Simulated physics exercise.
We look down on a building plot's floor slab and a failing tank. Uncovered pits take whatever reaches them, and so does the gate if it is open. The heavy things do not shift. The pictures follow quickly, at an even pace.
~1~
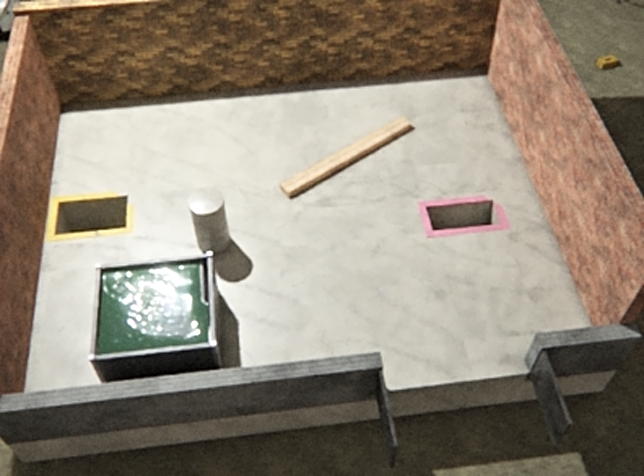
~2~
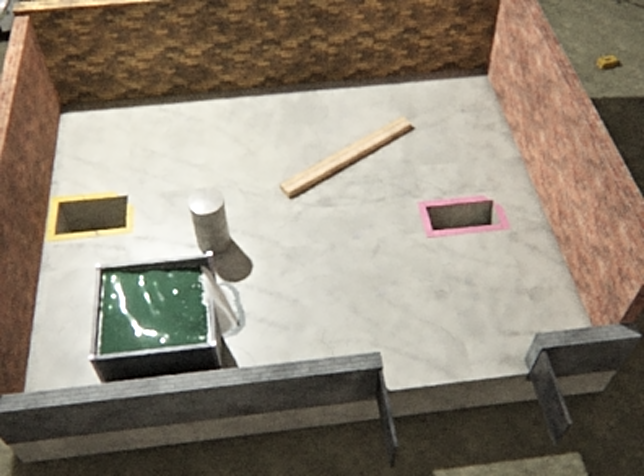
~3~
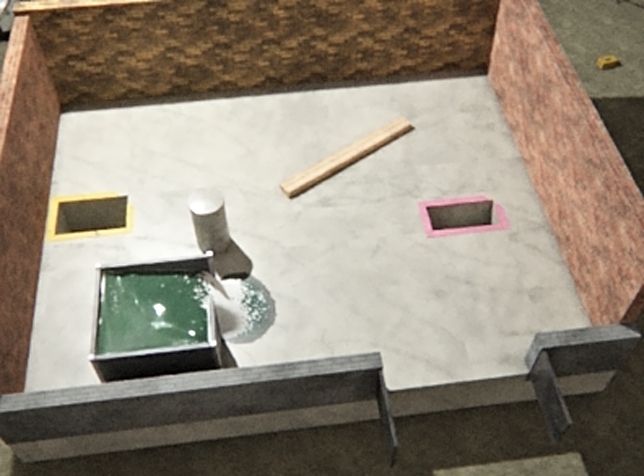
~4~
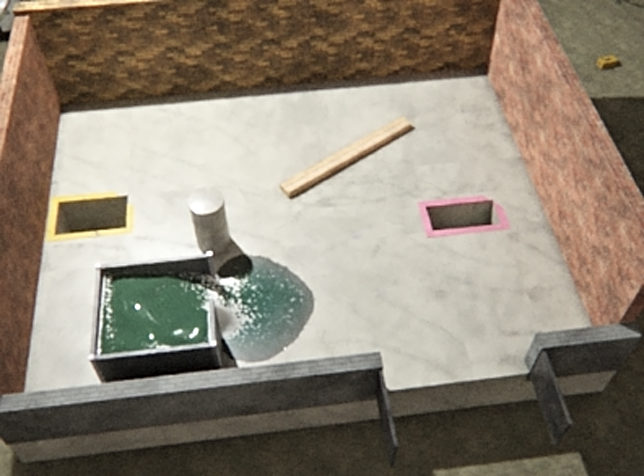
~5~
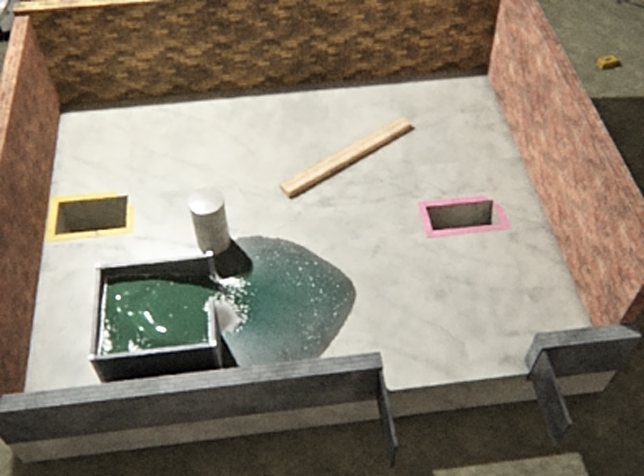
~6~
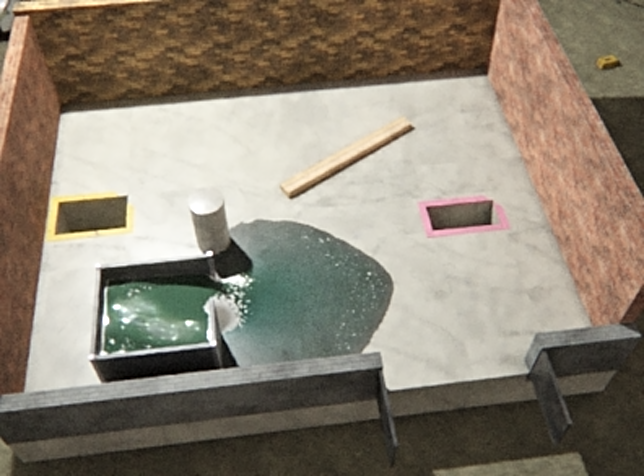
A large pale floor slab, walled by brick at the back and sides and by a low grey wall with a gap along the front, is seen from above by a still camera. A square tank of green liquid sits at front left beside a white cylinder, with a wooden plank near the middle and yellow- and pink-edged openings left and right. Liquid pours from the tank's right side and spreads rightward in a widening dark green pool as the tank's level drops.
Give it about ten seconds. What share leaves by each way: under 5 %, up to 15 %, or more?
In the end: The gate takes over 15 %; the yellow pit takes under 5 %; the pink pit takes over 15 %.
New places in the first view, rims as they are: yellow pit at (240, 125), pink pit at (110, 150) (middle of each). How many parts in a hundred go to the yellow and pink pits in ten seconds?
In per cent: Yellow 4, pink 0.
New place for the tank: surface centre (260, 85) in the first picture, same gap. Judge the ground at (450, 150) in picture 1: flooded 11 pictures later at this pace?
There: Awash.
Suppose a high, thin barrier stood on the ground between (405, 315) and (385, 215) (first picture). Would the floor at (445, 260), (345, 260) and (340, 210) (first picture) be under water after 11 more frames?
In turn: No water, awash, under water.
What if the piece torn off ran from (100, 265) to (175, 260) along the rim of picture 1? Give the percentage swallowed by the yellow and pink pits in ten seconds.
In per cent: Yellow 50, pink 0.
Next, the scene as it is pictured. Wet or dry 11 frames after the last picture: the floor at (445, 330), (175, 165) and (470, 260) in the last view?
In turn: Flooded, no water, wet.
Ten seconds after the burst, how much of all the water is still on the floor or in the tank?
Some 60 per cent.
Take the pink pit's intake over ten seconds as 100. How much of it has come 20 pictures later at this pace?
Near 25 in a hundred.
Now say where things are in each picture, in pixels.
In the first frame, still water in the tank at (155, 307).
In the second frame, water pours out at (213, 301) and has run to (222, 287).
In the third frame, the front is at (271, 310), out from the gap at (214, 302).
In the fourth frame, the front is at (308, 296), out from the gap at (214, 303).
In the fifth frame, water pours out at (214, 303) and has run to (349, 288).
In the sixth frame, the front is at (385, 278), out from the gap at (214, 303).
A moment on, water covers 30 % of the floor; the gate 0 %, the yellow pit 0 %, the pink pit 1 %.
Next, water covers 40 % of the floor; the gate 3 %, the yellow pit 0 %, the pink pit 3 %.
Then, water covers 45 % of the floor; the gate 6 %, the yellow pit 0 %, the pink pit 6 %.
Later, water covers 55 % of the floor; the gate 11 %, the yellow pit 0 %, the pink pit 13 %.
In the end, water covers 70 % of the floor; the gate 18 %, the yellow pit 0 %, the pink pit 23 %.
